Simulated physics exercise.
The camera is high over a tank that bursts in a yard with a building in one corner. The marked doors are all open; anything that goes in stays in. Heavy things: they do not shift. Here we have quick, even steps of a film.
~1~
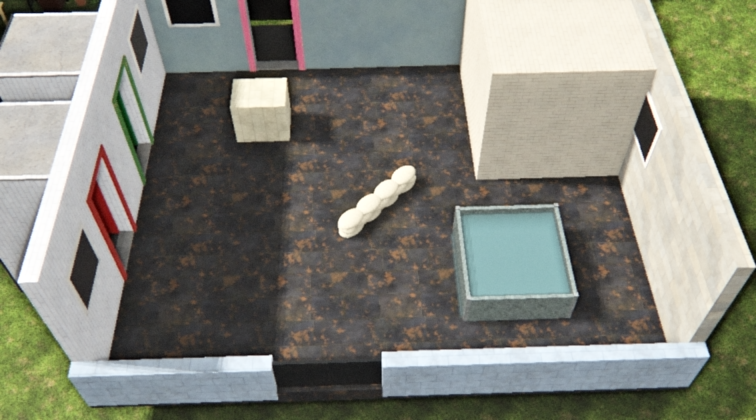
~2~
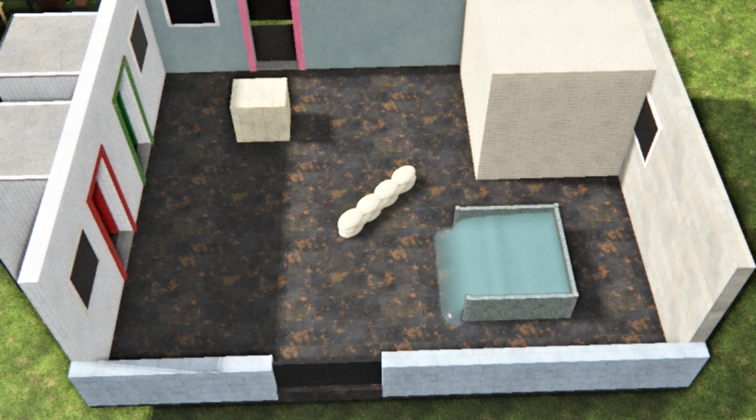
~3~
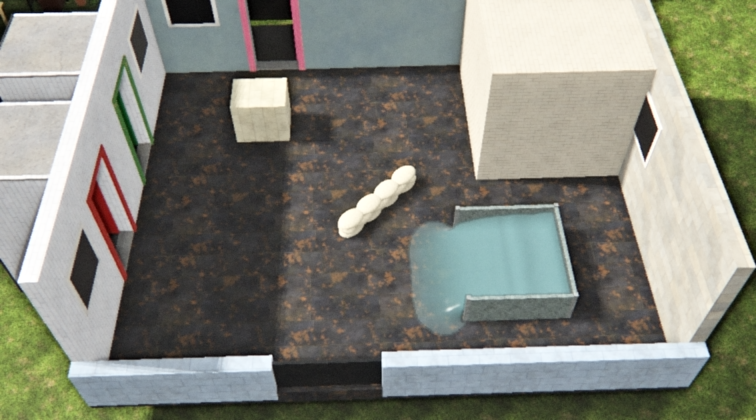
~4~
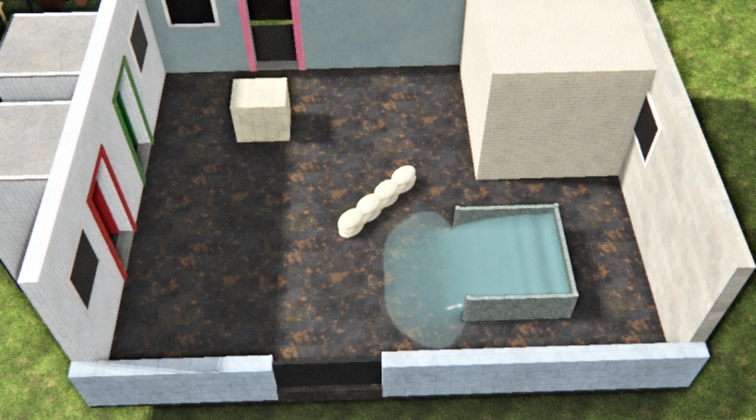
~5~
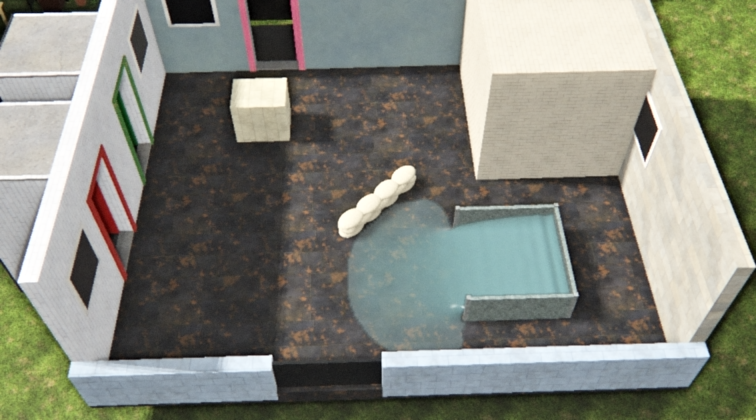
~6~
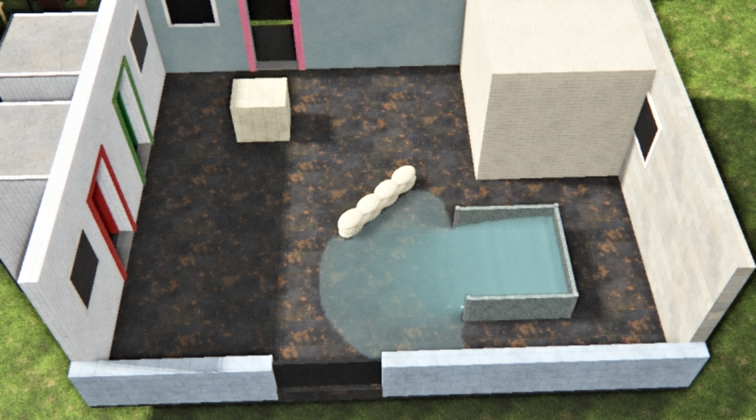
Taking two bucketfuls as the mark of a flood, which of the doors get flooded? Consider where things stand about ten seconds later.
The red door gets flooded, the green door stays below the mark, the pink door stays below the mark.
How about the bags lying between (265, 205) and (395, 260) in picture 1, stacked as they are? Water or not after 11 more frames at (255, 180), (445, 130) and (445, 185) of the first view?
Readings in sequence: Wet through / unflooded / unflooded.
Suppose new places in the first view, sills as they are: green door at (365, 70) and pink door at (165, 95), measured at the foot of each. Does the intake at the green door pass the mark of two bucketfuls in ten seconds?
The green door stays below.
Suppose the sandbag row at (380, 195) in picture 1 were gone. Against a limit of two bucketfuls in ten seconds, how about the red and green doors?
Red door exceeds it, green door exceeds it.
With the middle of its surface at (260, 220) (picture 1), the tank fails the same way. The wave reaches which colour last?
It is the pink door.
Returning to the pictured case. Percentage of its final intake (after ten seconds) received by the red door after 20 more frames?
I'd put it at 55 percent.
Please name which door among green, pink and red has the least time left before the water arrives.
It's the red-painted one.
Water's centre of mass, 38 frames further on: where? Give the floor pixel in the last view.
I'd mark it close to (270, 255).
A moment on, water covers 25 % of the floor; the red door not reached, the green door not reached, the pink door not reached.
Next, water covers 35 % of the floor; the red door under two buckets in, the green door not reached, the pink door not reached.
Then, water covers 40 % of the floor; the red door over two buckets in, the green door wet at the sill, nothing in, the pink door not reached.
Later, water covers 55 % of the floor; the red door far over two buckets in, the green door wet at the sill, nothing in, the pink door not reached.
In the end, water covers 80 % of the floor; the red door far over two buckets in, the green door under two buckets in, the pink door under two buckets in.
